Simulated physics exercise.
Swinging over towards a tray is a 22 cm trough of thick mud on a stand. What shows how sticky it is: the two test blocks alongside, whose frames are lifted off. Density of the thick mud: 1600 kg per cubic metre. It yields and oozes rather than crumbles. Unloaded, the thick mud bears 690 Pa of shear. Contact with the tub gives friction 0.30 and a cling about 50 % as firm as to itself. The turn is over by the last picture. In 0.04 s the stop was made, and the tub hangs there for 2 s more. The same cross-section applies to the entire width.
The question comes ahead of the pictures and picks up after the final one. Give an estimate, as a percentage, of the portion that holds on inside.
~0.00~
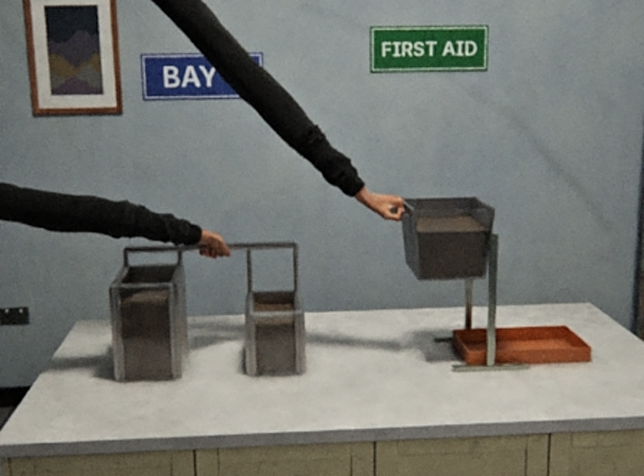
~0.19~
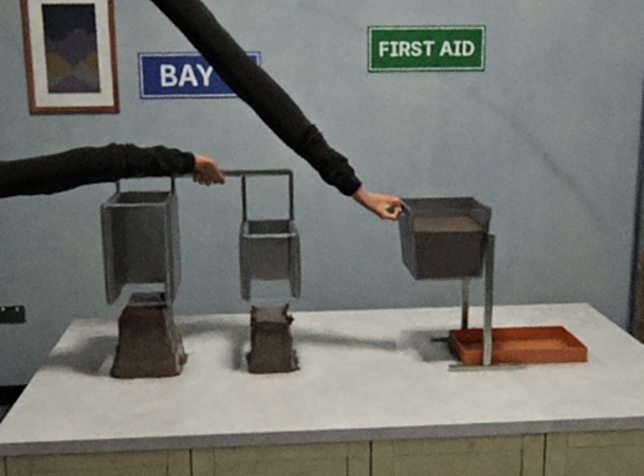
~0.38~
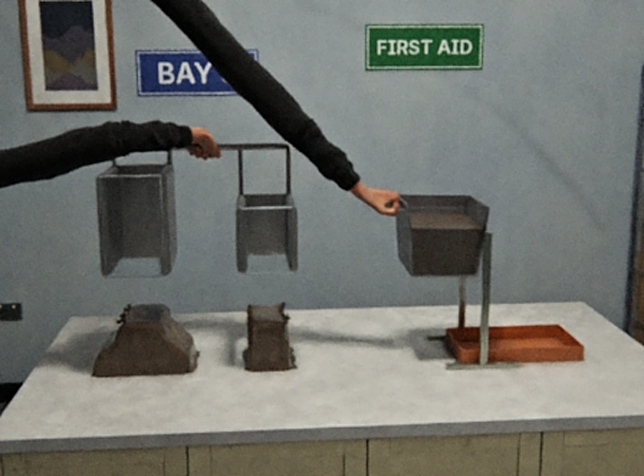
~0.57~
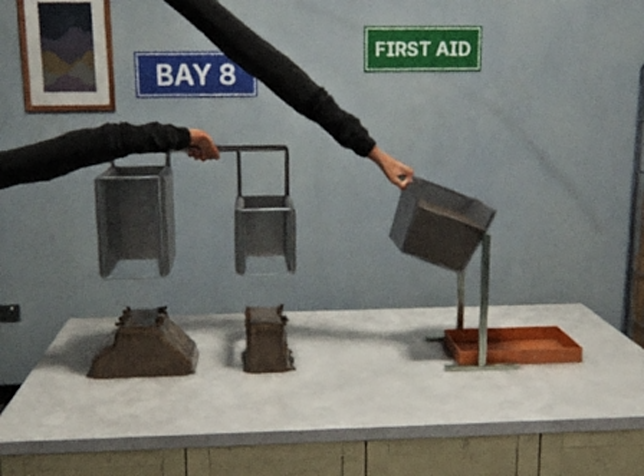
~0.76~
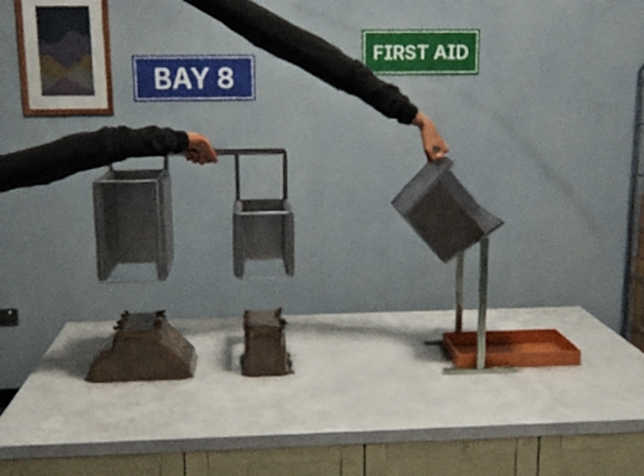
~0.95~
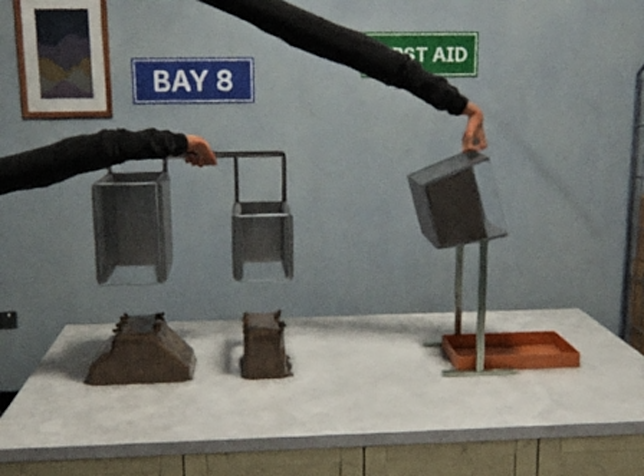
The portion holding on inside is about 100 %.
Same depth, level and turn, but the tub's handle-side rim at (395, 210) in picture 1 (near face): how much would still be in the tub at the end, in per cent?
Some 70 per cent, I reckon.
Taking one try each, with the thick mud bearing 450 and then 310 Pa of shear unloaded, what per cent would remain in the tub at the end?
80 %, then 65 %.
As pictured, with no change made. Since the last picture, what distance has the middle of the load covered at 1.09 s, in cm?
Shift: Some 2 cm.
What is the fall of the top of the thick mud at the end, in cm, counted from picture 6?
4 cm.
After 1.09 s, the tub is at 75 degrees and holds 100 %.
After 1.26 s, the tub is at 75 degrees and holds 100 %.
After 1.43 s, the tub is at 75 degrees and holds 100 %.
After 1.60 s, the tub is at 75 degrees and holds 100 %.
After 2.95 s, the tub is at 75 degrees and holds 100 %.
